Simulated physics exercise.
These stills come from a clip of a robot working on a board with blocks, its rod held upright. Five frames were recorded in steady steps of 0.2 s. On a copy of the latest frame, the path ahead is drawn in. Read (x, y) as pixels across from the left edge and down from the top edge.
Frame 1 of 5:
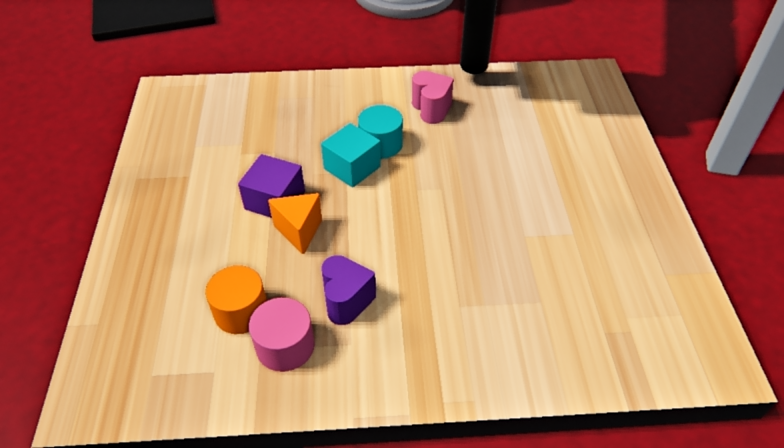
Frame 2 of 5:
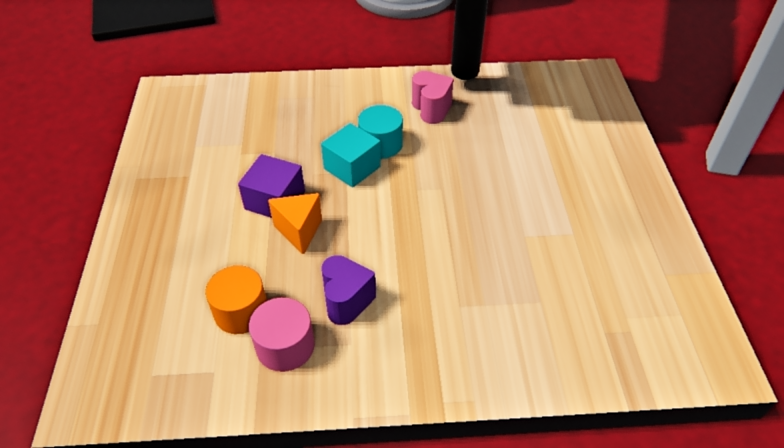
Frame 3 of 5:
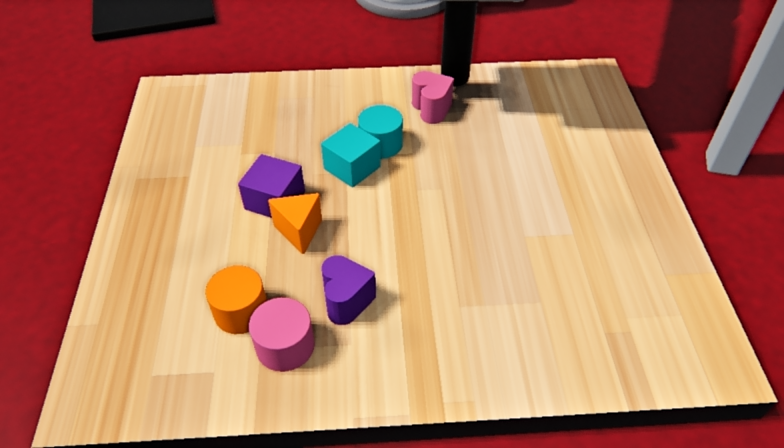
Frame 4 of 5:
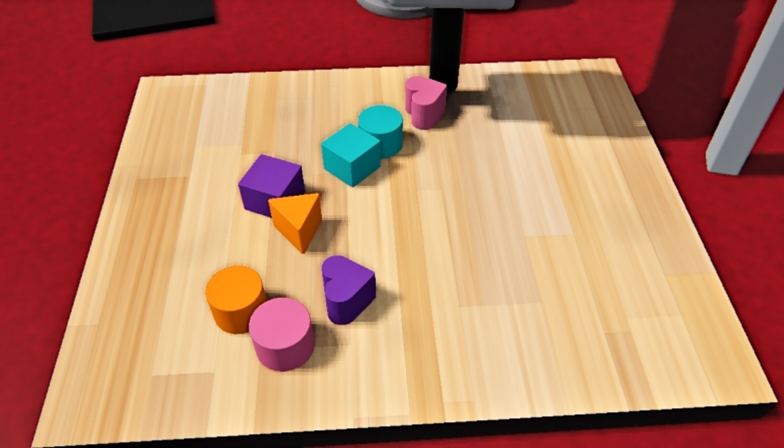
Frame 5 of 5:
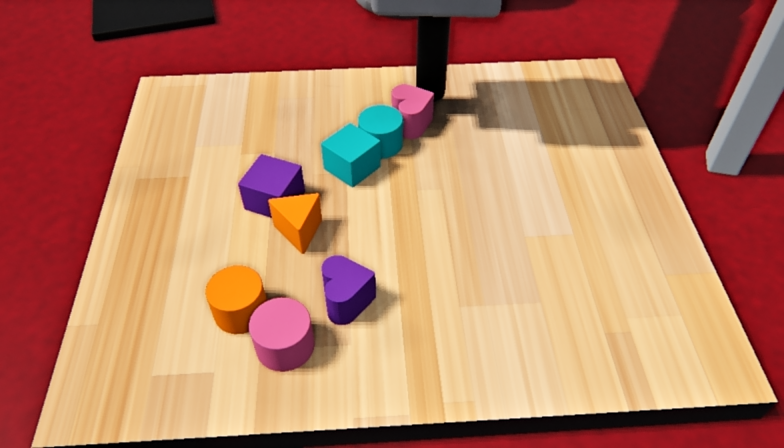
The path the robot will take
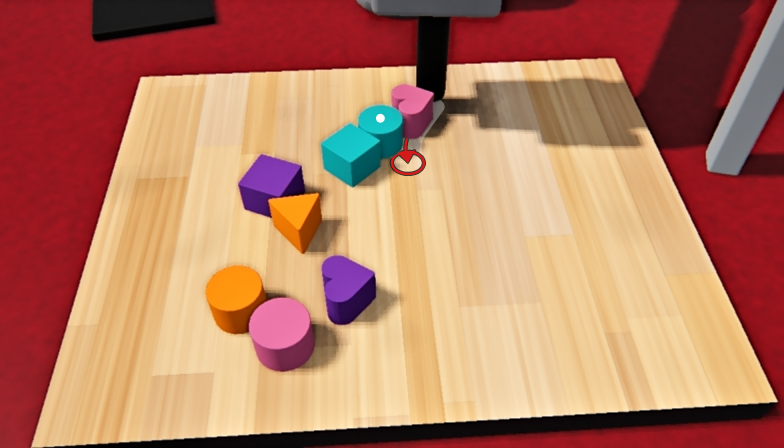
On a wooden board, a black rod nudges the pink heart slightly left and down.
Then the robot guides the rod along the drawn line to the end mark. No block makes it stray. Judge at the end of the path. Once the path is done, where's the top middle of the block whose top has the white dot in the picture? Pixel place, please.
Final place: (353, 163).
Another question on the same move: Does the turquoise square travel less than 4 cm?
The answer is no.
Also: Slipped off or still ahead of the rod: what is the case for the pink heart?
Final position: Ahead.
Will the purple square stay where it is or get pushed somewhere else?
The purple square changes place.
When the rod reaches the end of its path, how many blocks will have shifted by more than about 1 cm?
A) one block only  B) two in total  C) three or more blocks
C
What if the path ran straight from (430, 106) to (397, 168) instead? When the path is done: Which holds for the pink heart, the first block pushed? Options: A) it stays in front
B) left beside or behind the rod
I choose A.
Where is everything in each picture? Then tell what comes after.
Tip of the rod (474, 67), middles of tops, purple square (270, 174), turquoise square (350, 141), turquoise round block (380, 118), pink heart (433, 83), in the first picture.
Rod (465, 73), nothing pushed, in the second picture.
Rod (455, 79), nothing pushed, in the third picture.
Rod (443, 86), pink heart (425, 89), in the fourth picture.
Rod (430, 94), purple square (270, 174), turquoise square (350, 141), turquoise round block (380, 118), pink heart (412, 97), in the fifth picture.
The line goes from (430, 106) over (417, 123) and (406, 142) to (408, 163); the dot is on the turquoise round block.
The first path, step by step. Halfway along, rod (411, 121); turquoise square (324, 155); turquoise round block (365, 138); pink heart (401, 128).
At the end, rod (408, 151); purple square (253, 178); turquoise square (306, 165), turned 40° clockwise; turquoise round block (353, 163); pink heart (396, 160).
